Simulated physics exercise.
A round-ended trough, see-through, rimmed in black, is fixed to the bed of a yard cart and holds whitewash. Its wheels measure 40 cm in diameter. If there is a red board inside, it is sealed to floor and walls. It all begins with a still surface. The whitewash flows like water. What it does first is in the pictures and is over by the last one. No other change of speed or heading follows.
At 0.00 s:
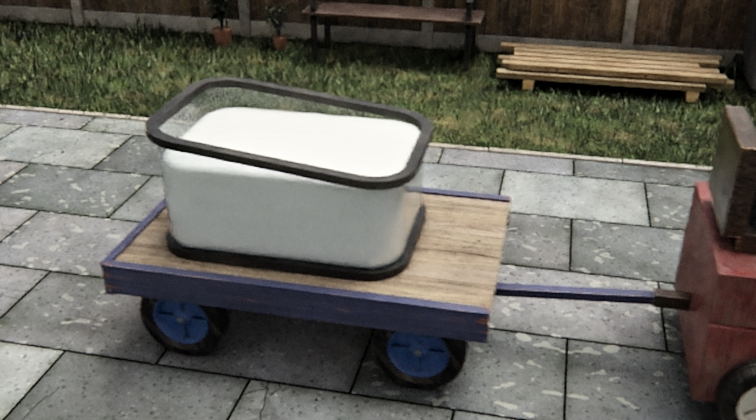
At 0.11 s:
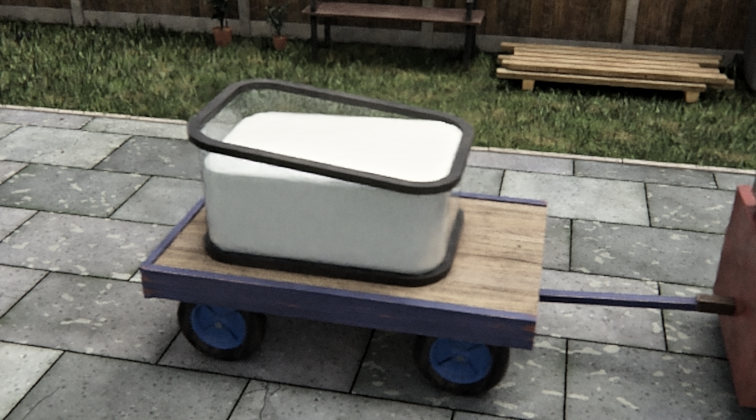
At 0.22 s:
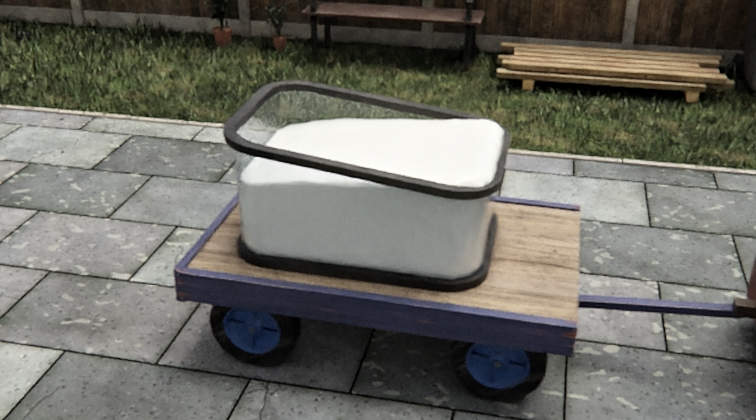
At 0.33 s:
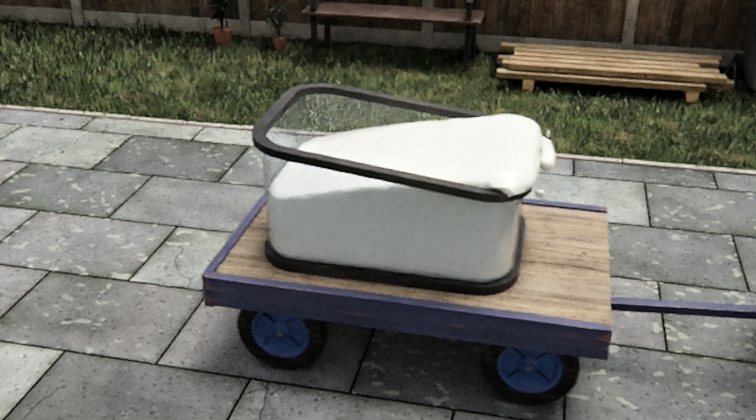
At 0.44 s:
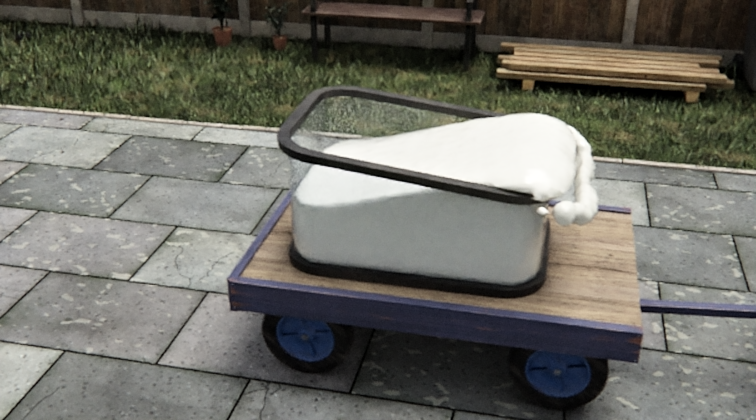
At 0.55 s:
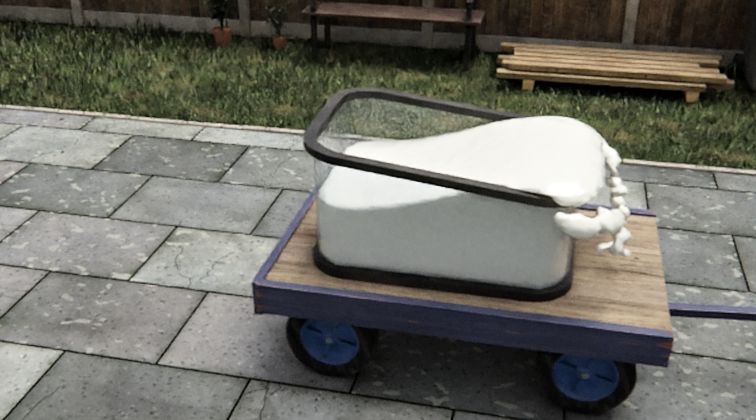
White liquid in a clear trough surges right and slops over as its cart rolls right.
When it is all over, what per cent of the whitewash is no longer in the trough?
It loses close to 8 per cent.
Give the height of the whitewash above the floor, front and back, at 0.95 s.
About 34 cm in front and 46 cm behind.
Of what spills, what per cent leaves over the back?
Some 0 per cent of it.
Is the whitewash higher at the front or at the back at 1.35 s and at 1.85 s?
At the back, then the front.
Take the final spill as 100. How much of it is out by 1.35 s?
Some 70 per cent by then.
By 0.95 s it stands 45 cm high behind and 34 cm in front; 5 per cent has gone over the front, a little elsewhere.
By 1.35 s it stands 44 cm high behind and 29 cm in front; 5 per cent has gone over the front, a little elsewhere.
By 1.85 s it stands 31 cm high behind and 47 cm in front; 5 per cent has gone over the front, a little elsewhere.
By 3.54 s 8 per cent has gone over the front, a little elsewhere, 23 of 290 litres.
